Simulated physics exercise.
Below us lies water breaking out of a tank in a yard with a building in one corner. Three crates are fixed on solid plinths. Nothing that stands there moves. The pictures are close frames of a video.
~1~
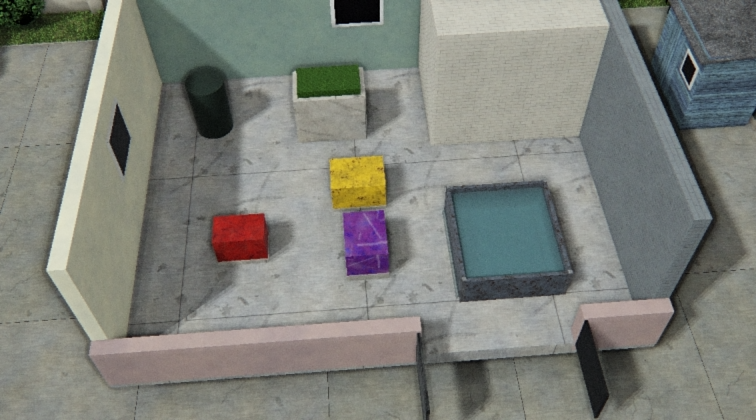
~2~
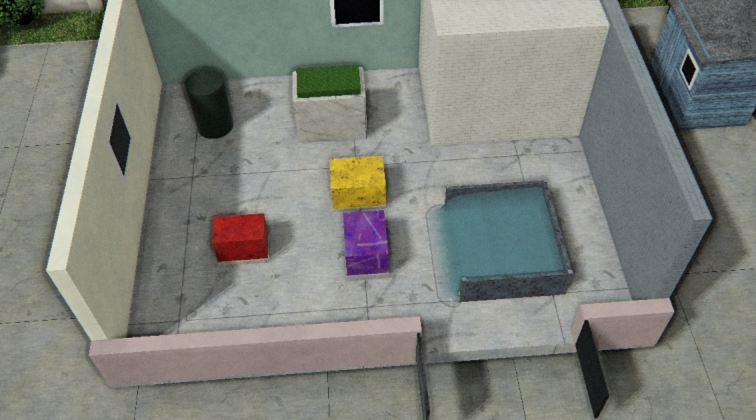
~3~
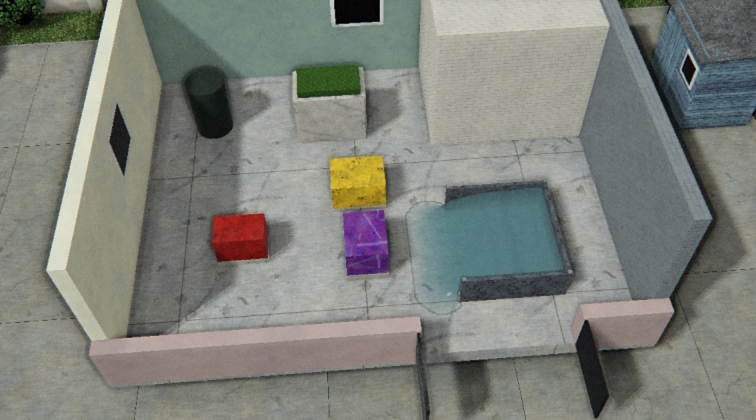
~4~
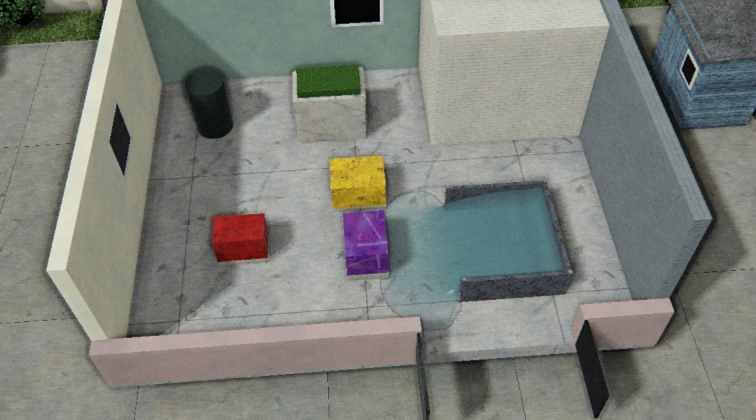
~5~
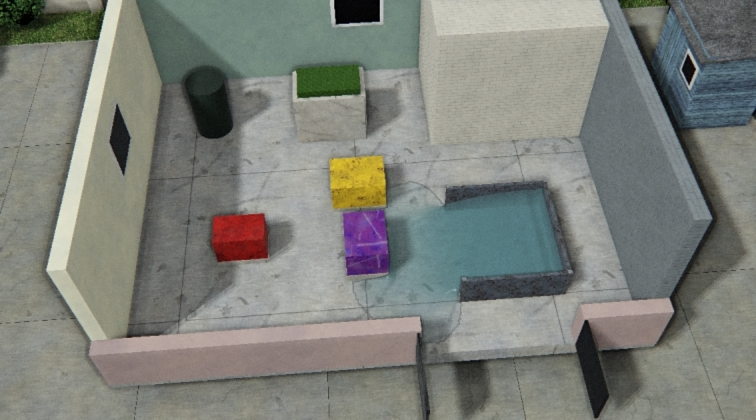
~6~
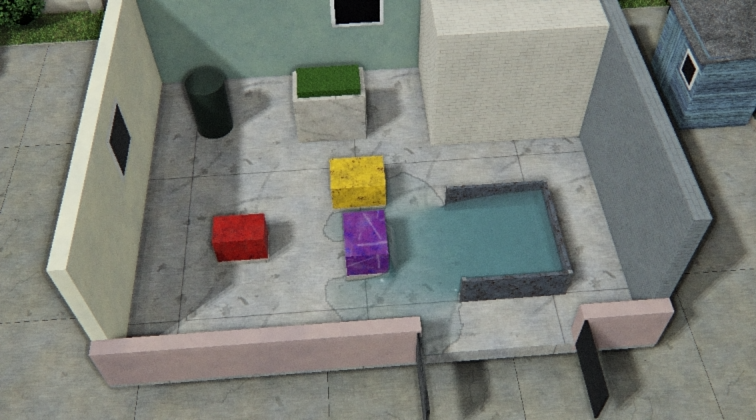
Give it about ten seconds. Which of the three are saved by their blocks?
The red crate is soaked; the yellow crate is soaked; the purple crate is soaked.
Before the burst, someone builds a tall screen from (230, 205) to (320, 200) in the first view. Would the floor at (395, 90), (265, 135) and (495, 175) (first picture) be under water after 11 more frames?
In that order: No water, no water, dry.
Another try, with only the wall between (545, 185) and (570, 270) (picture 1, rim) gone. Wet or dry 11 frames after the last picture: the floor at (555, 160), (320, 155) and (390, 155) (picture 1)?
In that order: Under water, no water, clear.
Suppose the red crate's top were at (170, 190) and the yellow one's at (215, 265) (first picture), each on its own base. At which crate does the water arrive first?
That is the purple-painted one.
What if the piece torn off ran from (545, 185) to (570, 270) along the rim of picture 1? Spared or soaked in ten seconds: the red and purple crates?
My reading: Red crate remains dry, purple crate is safe.
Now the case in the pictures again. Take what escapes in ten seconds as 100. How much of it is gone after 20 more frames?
About 35 per cent.
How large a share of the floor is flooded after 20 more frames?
I make it 50 per cent.
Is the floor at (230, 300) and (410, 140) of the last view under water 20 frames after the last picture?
In that order: Awash, wet.
A moment on, water covers 20 % of the floor; the red crate water round its plinth, the yellow crate water round its plinth, the purple crate water round its plinth.
Next, water covers 35 % of the floor; the red crate water round its plinth, the yellow crate water round its plinth, the purple crate water round its plinth.
Then, water covers 50 % of the floor; the red crate water round its plinth, the yellow crate water round its plinth, the purple crate water round its plinth.
Later, water covers 75 % of the floor; the red crate water round its plinth, the yellow crate water round its plinth, the purple crate water round its plinth.
In the end, water covers 85 % of the floor; the red crate was topped, the yellow crate was topped, the purple crate was topped.
